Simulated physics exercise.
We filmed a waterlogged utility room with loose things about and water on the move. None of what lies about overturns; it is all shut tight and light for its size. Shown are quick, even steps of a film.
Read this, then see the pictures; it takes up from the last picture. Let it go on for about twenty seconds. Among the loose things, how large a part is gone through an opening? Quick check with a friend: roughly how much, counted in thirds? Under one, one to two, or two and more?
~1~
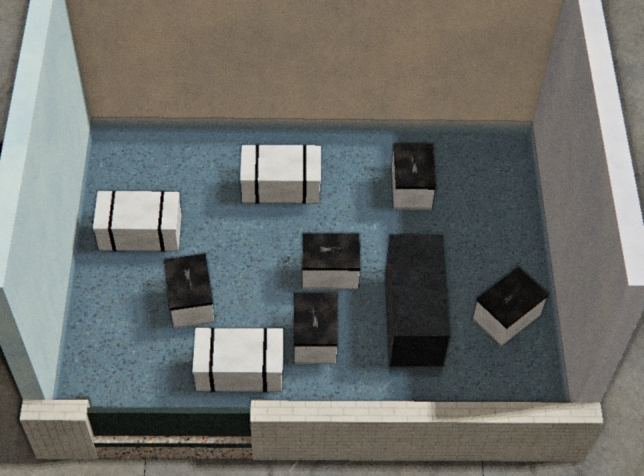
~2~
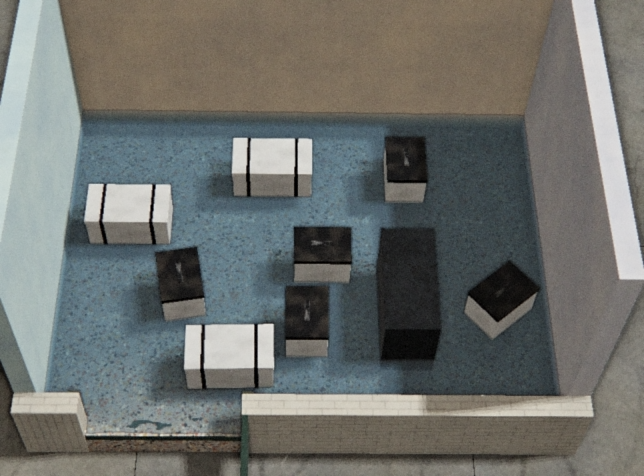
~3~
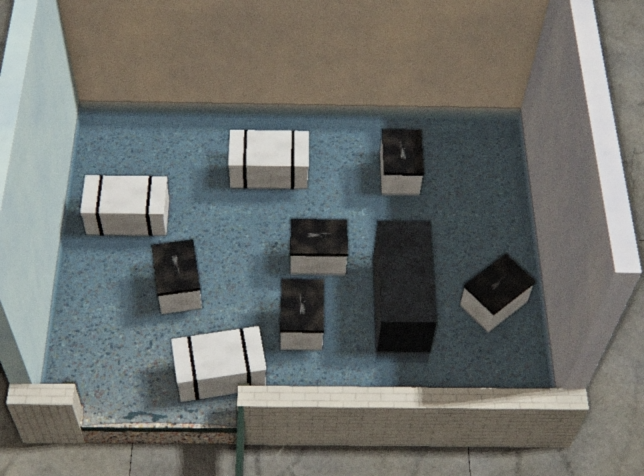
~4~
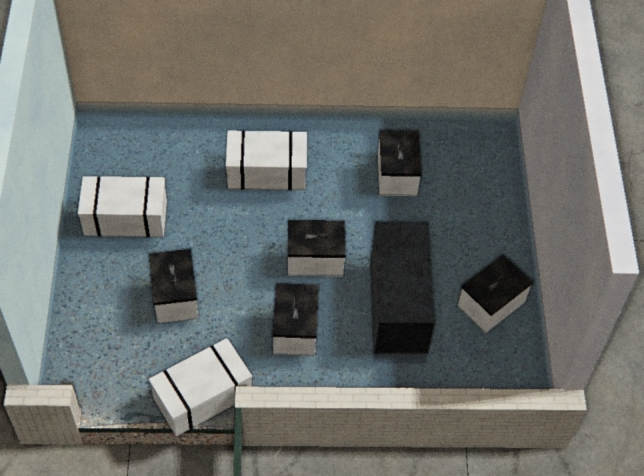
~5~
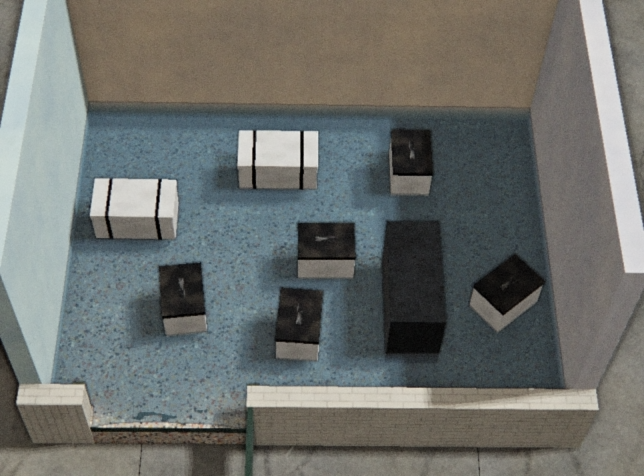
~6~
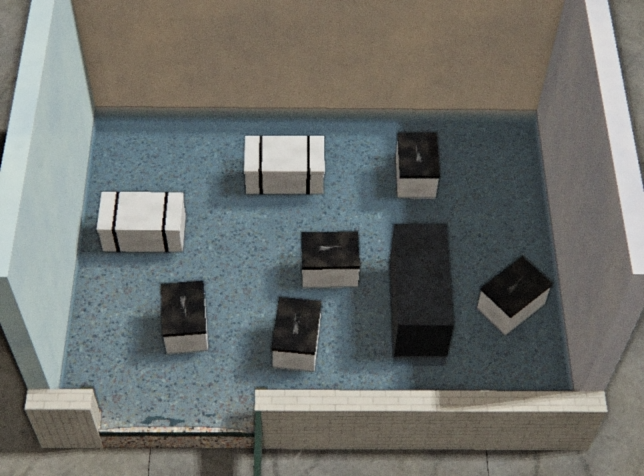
Two or more thirds.
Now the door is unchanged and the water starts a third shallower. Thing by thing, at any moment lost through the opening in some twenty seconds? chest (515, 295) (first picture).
Outcome: Remains in the room.
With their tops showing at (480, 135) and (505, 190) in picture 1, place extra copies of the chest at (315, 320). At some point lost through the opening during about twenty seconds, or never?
Held back; held back.
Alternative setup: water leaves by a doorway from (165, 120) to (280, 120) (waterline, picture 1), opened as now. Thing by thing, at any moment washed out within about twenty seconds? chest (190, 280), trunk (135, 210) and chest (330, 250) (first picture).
My answer, each in turn: Lost, lost, lost.
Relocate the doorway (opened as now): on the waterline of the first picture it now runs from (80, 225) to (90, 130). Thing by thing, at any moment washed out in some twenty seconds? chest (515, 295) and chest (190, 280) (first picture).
Remains, then swept away.
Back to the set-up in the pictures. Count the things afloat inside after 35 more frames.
Number: 2.
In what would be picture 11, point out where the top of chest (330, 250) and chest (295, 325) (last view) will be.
I'd say about (296, 290) for the first and about (212, 394) for the second.
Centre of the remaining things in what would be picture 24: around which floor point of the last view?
About (297, 310).
A moment on, 2 of 8 are out; 6 afloat.
Next, 4 of 8 are out; 4 afloat.
Later, 6 of 8 are out; 2 afloat.
In the end, 7 of 8 are out; 1 afloat.
